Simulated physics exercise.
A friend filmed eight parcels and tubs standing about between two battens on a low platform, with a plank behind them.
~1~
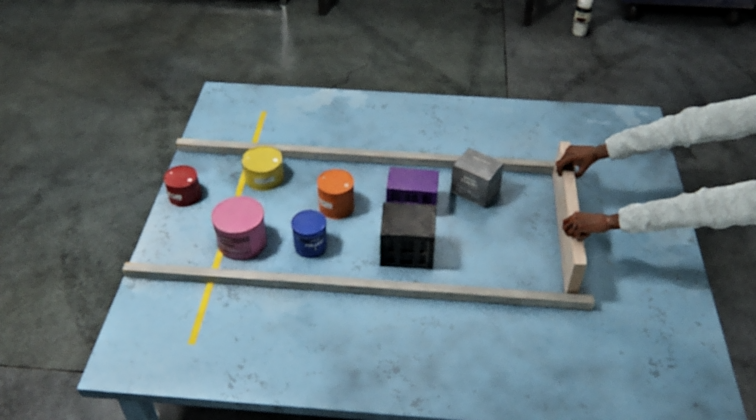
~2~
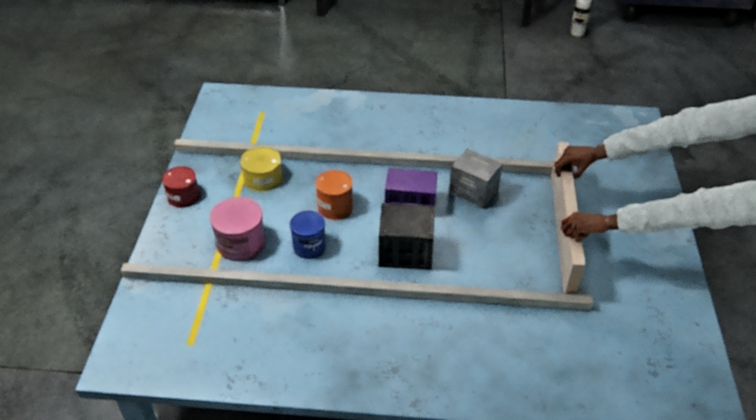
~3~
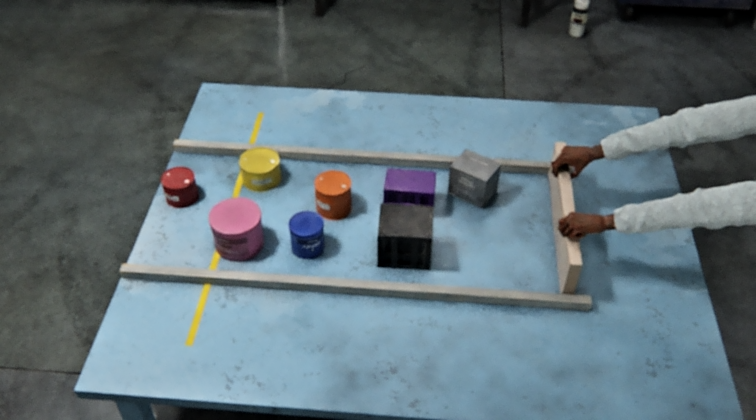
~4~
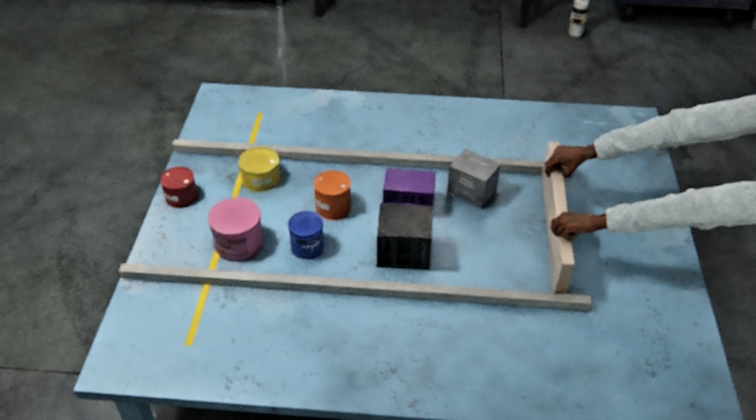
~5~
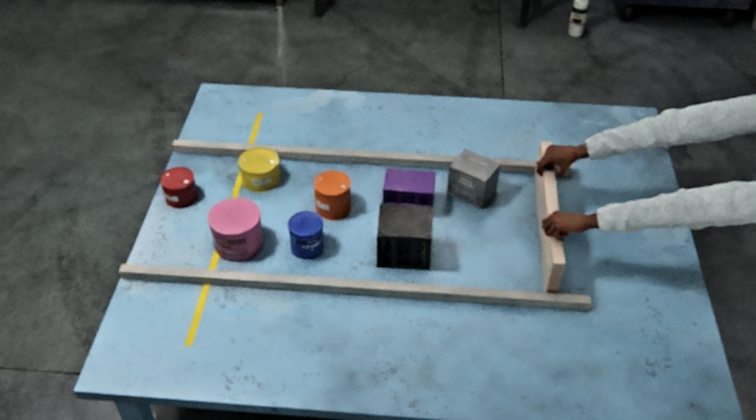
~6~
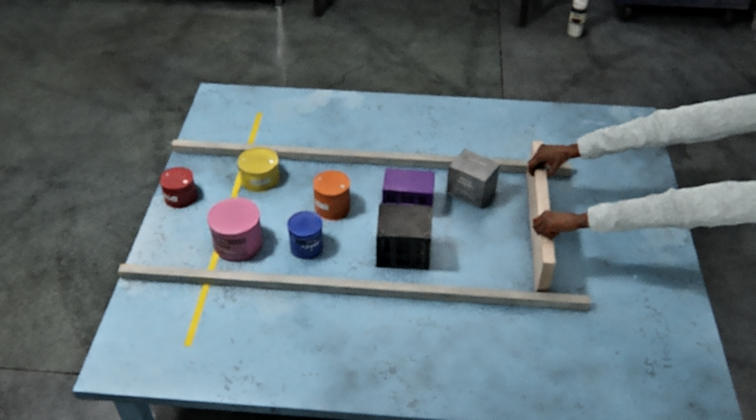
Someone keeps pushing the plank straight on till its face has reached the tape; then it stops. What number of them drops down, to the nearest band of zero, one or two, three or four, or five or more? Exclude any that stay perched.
I expect only one or two to drop off the edge.
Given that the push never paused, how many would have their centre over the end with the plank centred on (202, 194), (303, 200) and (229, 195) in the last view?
Taking the places in turn, the counts are 5, 0 and 2.
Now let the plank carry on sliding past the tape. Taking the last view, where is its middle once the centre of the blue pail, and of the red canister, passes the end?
I'd put it close to (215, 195), and close to (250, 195) for the other one.
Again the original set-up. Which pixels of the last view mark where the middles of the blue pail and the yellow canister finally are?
Result: One at about (149, 226), the other at about (179, 164).
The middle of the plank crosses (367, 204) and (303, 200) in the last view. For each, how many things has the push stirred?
By the first moment it's 5, by the second it's 7.
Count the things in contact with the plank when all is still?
At rest, 3 are in contact.
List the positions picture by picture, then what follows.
The first frame shows red canister (183, 186); pink pail (240, 229); yellow canister (263, 168); plank (568, 215); tape (233, 211).
The second frame shows pink pail (239, 229); blue pail (308, 235).
The third frame shows yellow canister (260, 169); grey box (474, 179).
The fourth frame shows red canister (179, 188); orange canister (333, 195).
The fifth frame shows pink pail (237, 230); black crate (405, 237).
The sixth frame shows red canister (179, 188); pink pail (236, 230); yellow canister (259, 170); plank (539, 214); tape (229, 212).
Soon after, none off yet; red canister at rest near (179, 188); pink pail at rest near (236, 230); yellow canister at rest near (259, 170).
After that, none off yet; red canister at rest near (179, 188); pink pail displaced a little near (214, 229); yellow canister at rest near (259, 170).
In the end, the number that fall off is one or two; gone, pink pail and red canister.
